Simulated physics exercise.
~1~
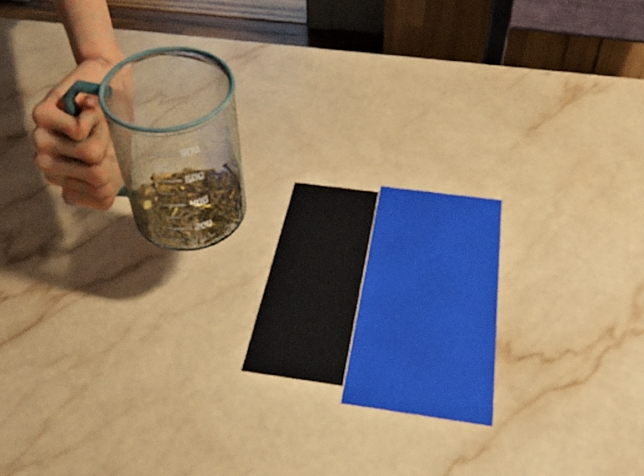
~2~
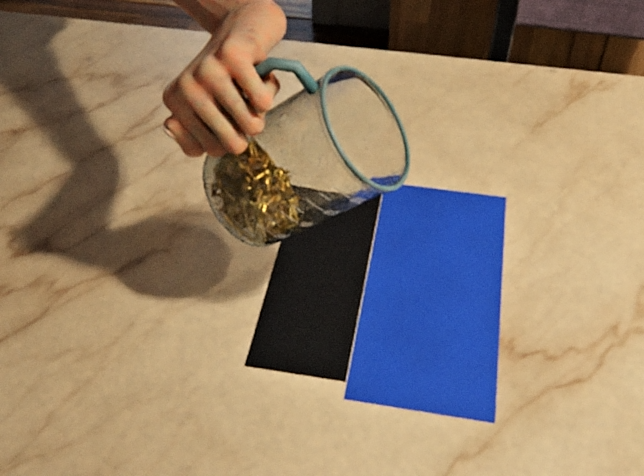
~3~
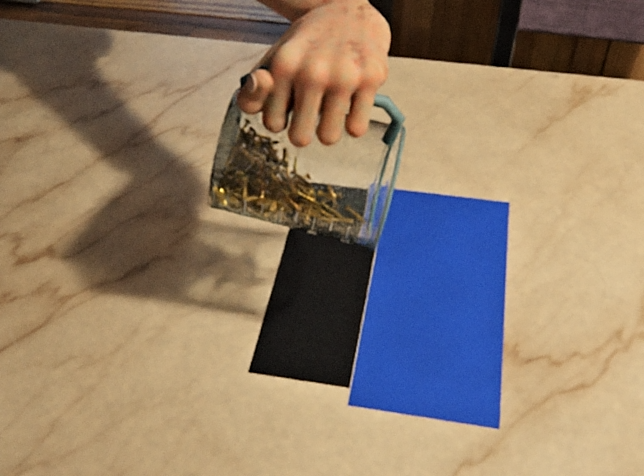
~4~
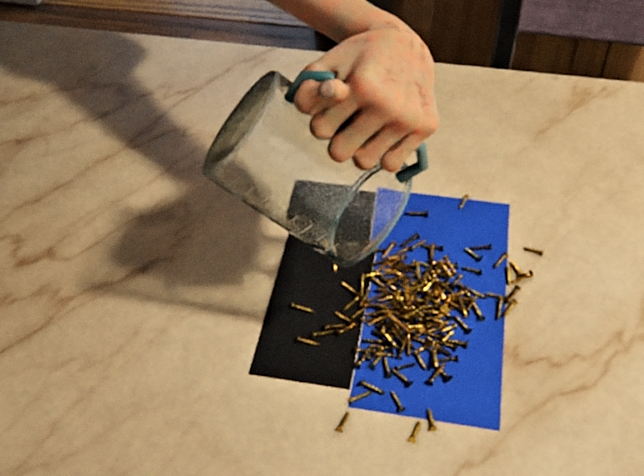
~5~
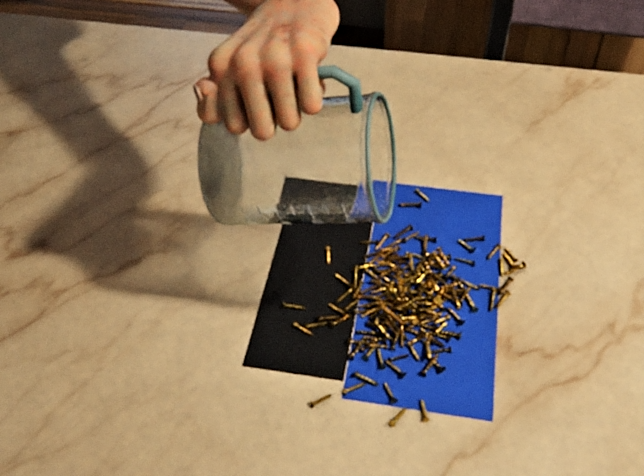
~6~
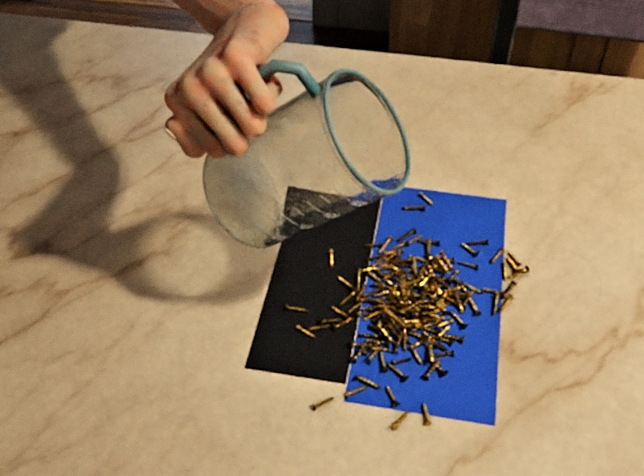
A pale, brown-veined marble-look tabletop is seen from above at an angle, the view swaying slightly. A black mat lies beside a wider blue mat on its right, and at the upper left a hand holds a clear jug with a teal rim and handle, partly filled with small brass-coloured screws. The hand moves the jug right, over the mats, and tips it onto its side. It tilts further until the screws spill out, mostly onto the blue mat. The hand then turns the emptied jug partway back, leaving a scattered pile on blue, some screws on black and a few on the bare table.
